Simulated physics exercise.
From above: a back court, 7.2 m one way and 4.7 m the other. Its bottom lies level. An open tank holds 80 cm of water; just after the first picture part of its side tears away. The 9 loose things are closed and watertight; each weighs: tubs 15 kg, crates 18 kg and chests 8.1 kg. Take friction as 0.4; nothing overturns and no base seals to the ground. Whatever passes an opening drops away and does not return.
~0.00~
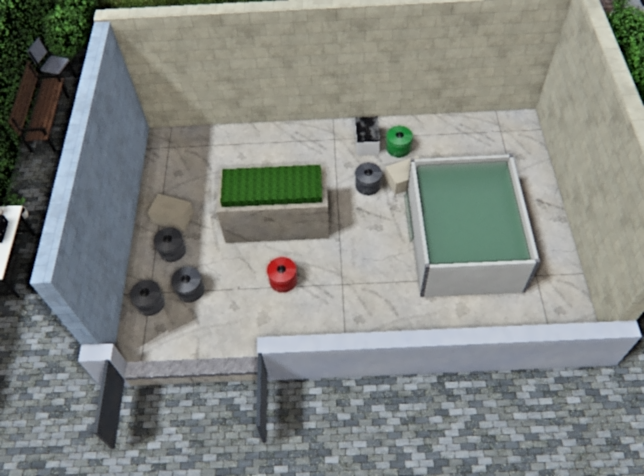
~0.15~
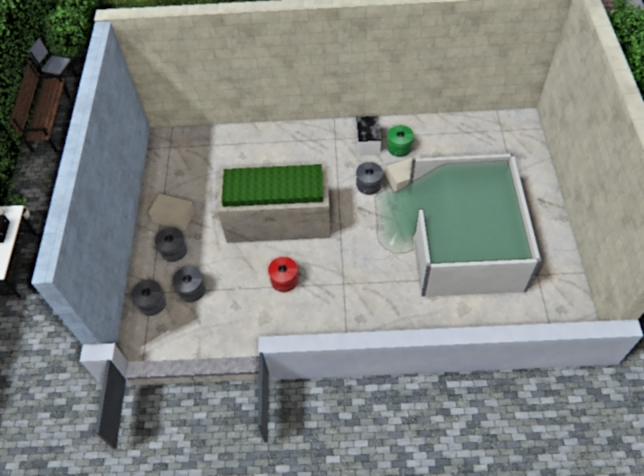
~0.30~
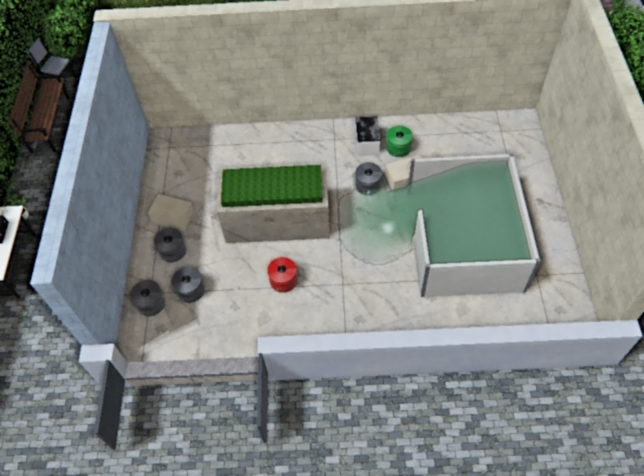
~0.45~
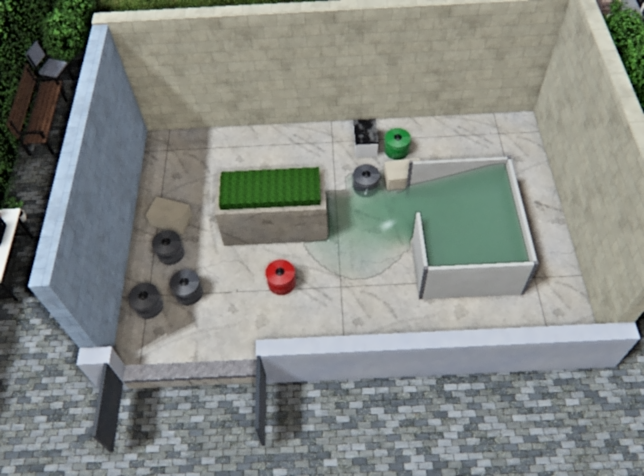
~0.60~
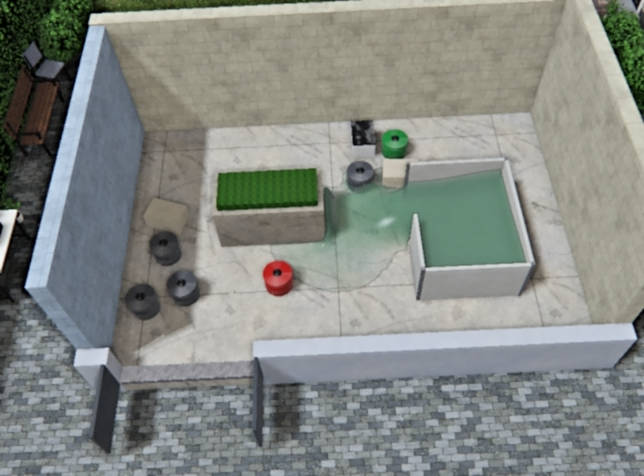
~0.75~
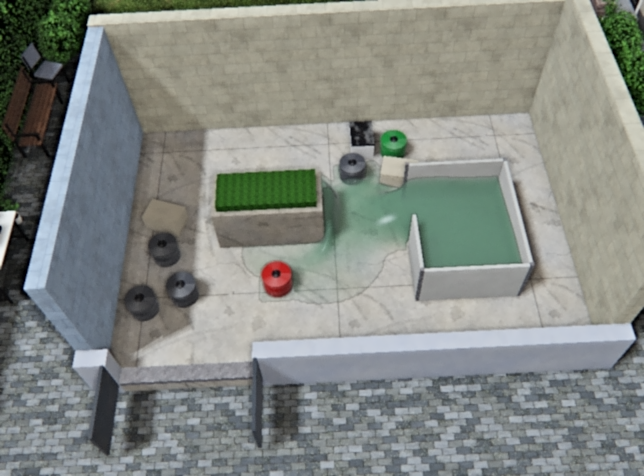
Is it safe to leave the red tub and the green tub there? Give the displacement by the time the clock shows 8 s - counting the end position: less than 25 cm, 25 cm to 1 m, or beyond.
The red tub travels far; the green tub stays put.
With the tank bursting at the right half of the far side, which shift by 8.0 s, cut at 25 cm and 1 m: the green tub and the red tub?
In that case the green tub ends far away, the red tub holds its place.
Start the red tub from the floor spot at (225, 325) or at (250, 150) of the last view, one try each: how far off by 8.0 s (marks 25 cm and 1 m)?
In that order: It gets carried off; it gets carried off.
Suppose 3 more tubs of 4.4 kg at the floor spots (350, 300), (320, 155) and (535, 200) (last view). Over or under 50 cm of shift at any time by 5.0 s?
In that order: More, more, under.
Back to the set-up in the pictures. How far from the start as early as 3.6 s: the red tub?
Roughly 250 cm by then.
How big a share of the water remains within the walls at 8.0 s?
About 74 per cent.
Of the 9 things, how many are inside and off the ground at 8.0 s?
I count 1.
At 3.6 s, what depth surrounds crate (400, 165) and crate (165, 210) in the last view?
About 2 and 7 cm.
After 1.6 s the red tub is near (227, 296), 0.8 m from its start, aground; the green tub is near (394, 139), 0.0 m from its start, aground; 0 of 9 are out; 0 afloat.
After 3.6 s the red tub is near (129, 339), 2.3 m from its start, aground; the green tub is near (394, 140), 0.0 m from its start, aground; 0 of 9 are out; 0 afloat.
After 5.6 s the red tub has gone out; the green tub is near (394, 140), 0.0 m from its start, aground; 1 of 9 are out; 4 afloat.
After 8.0 s the red tub has gone out; the green tub is near (394, 140), 0.0 m from its start, aground; 1 of 9 are out; 1 afloat.
